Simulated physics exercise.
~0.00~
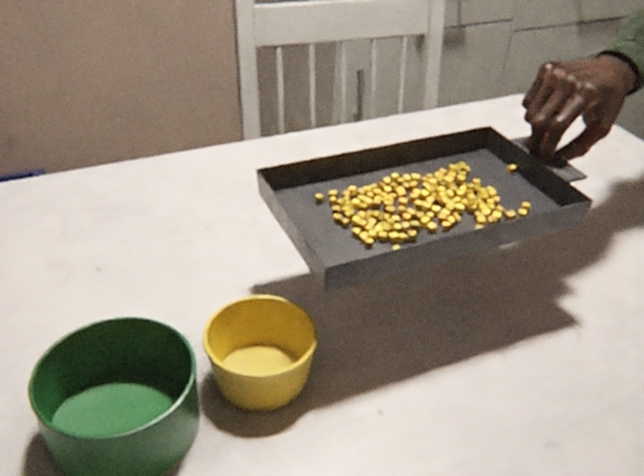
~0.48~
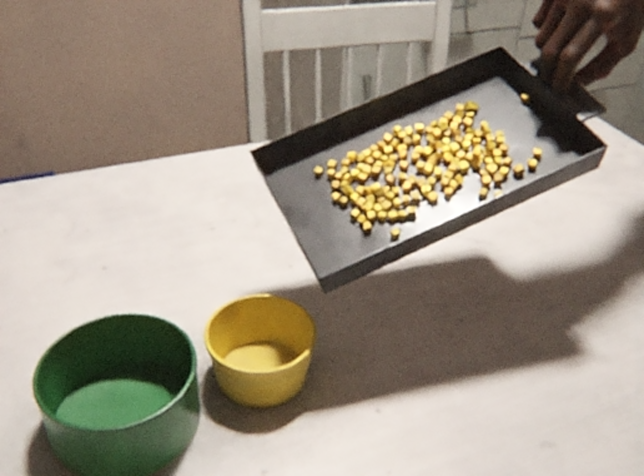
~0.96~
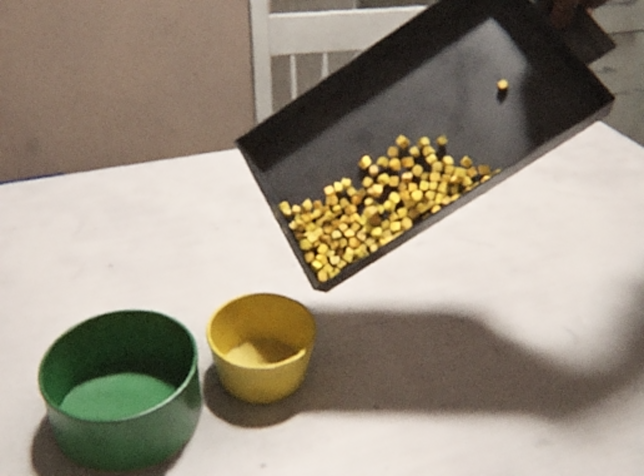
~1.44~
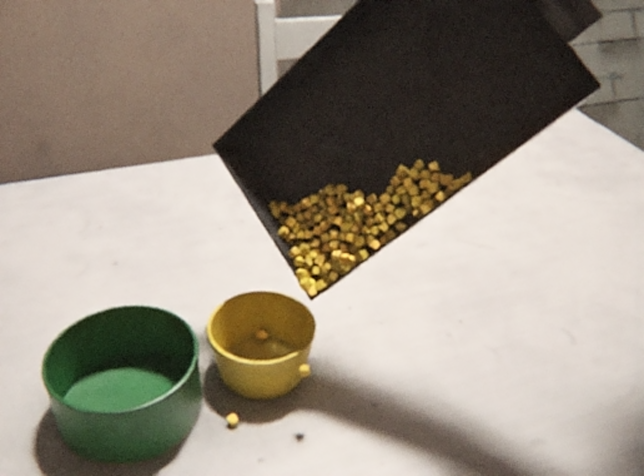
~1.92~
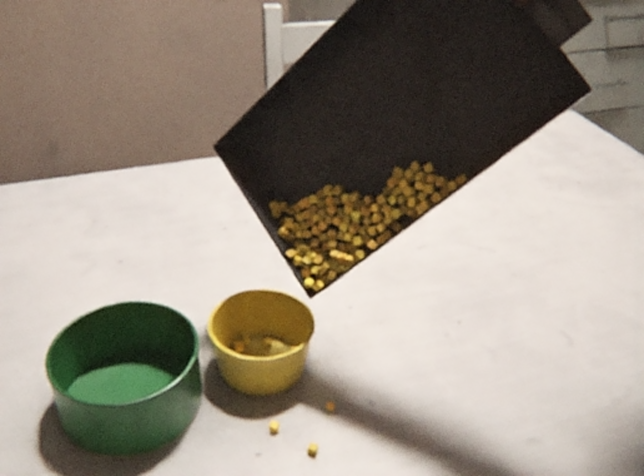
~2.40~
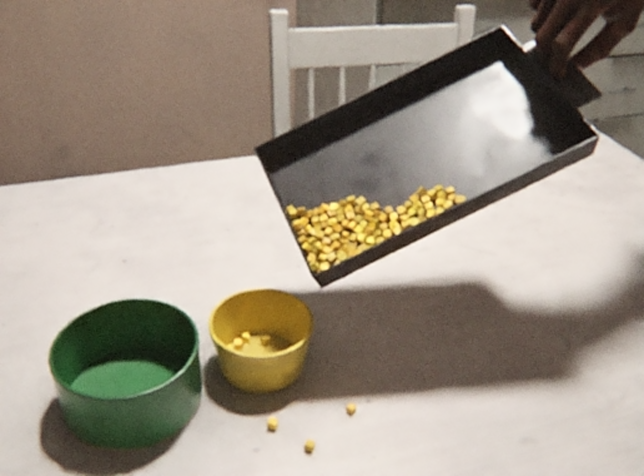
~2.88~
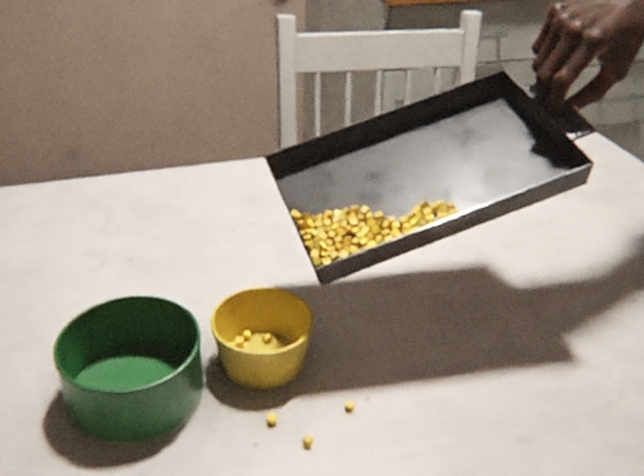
A hand tipped a dark tray of small yellow cubes steeply toward a yellow dish beside a green pot, spilling a few into the dish and onto the table, then tilted it partway back with most of the cubes still inside.
